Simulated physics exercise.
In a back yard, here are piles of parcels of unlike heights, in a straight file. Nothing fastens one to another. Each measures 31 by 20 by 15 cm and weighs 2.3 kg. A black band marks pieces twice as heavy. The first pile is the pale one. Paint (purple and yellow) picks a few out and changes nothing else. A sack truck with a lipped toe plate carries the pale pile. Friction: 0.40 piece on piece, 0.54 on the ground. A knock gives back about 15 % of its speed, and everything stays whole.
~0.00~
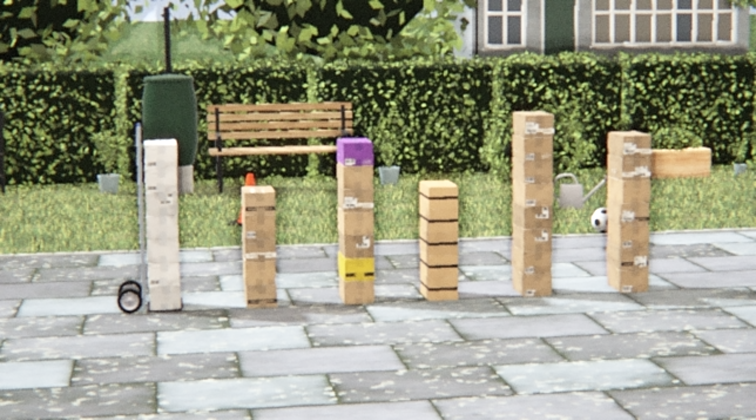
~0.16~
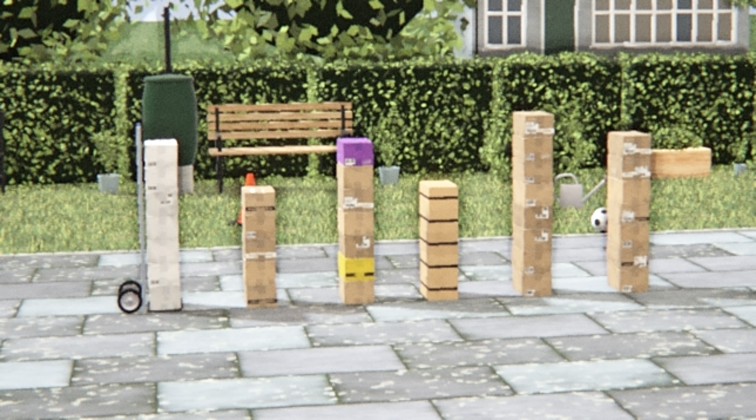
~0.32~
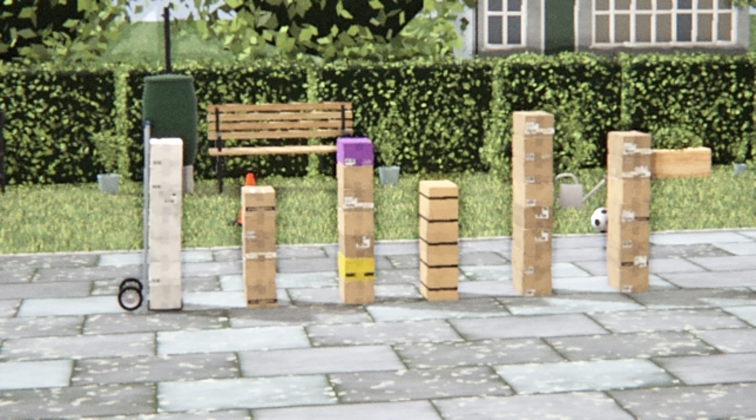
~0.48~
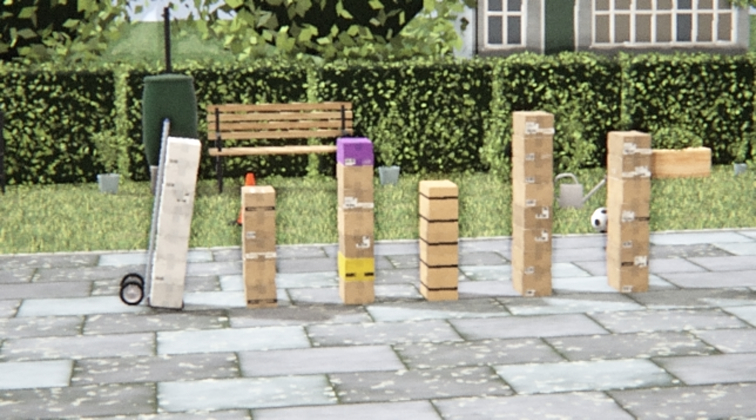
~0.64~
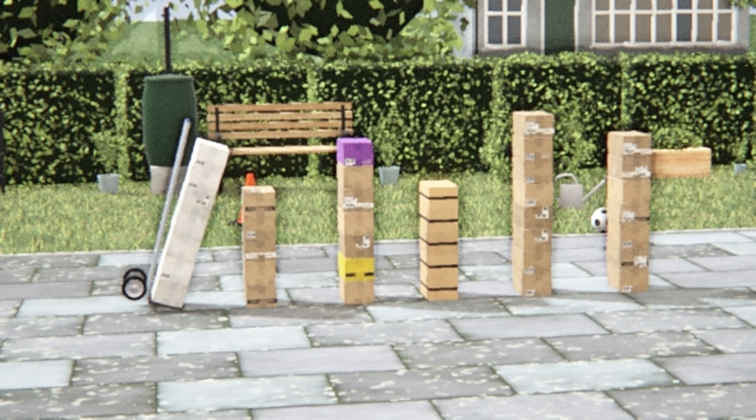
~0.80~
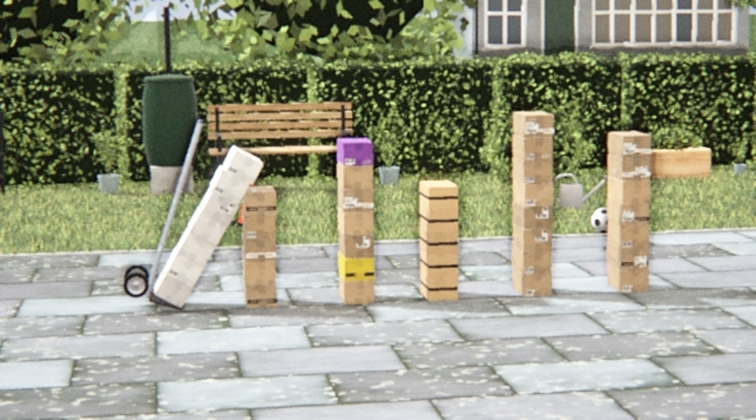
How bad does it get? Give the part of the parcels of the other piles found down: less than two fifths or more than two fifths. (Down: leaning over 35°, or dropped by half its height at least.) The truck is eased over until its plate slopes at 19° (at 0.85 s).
The part is over two fifths.
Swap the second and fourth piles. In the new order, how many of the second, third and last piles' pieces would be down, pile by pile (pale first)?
In that case second 5, third 6, last 7.
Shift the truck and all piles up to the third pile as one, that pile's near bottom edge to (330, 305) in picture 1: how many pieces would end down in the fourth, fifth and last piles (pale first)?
Then fourth 5, fifth 7, last 6.
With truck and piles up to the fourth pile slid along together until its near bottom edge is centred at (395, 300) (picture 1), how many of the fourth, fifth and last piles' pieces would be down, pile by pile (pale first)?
In that case fourth 5, fifth 0, last 0.
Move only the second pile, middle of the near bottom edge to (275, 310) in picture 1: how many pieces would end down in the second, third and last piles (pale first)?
In that case second 5, third 7, last 6.
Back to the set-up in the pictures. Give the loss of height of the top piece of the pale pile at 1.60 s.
About 35 cm.
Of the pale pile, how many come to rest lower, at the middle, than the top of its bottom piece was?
3 of them.
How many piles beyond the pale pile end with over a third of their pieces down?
5 of them.
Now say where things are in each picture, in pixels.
In the first picture (each place is the centre of the face we see best), truck frame (140, 164) 0° forward; yellow parcel (360, 270); purple parcel (358, 154); the others all in place.
The second picture shows truck frame (140, 164) 0° forward; purple parcel (358, 154).
The third picture shows truck frame (147, 162) 3° forward; purple parcel (358, 154).
The fourth picture shows truck frame (163, 159) 9° forward, top of the pale pile leaning 8°; purple parcel (358, 154); the others all in place.
The fifth picture shows truck frame (180, 158) 15° forward, top of the pale pile leaning 18°; purple parcel (358, 154); the others all in place.
The sixth picture shows truck frame (190, 158) 19° forward, top of the pale pile leaning 30°; yellow parcel (360, 270); purple parcel (358, 154); the others all in place.
By 1.60 s, 7 of the pale pile down; 5 of the 32 other parcels down; yellow parcel tilted 11°; purple parcel tilted 11°.
By 2.86 s, 7 of the pale pile down; 16 of the 32 other parcels down; yellow parcel tilted 55°, 10 cm lower; purple parcel tilted 10°, 46 cm lower.
When it is over (4.6 s), 7 of the pale pile down; 28 of the 32 other parcels down; yellow parcel tilted 55°, 10 cm lower; purple parcel tilted 54°, 60 cm lower. That is 88 per cent. In pixels of the last frame, middles, yellow parcel near (392, 280), purple parcel near (578, 233).
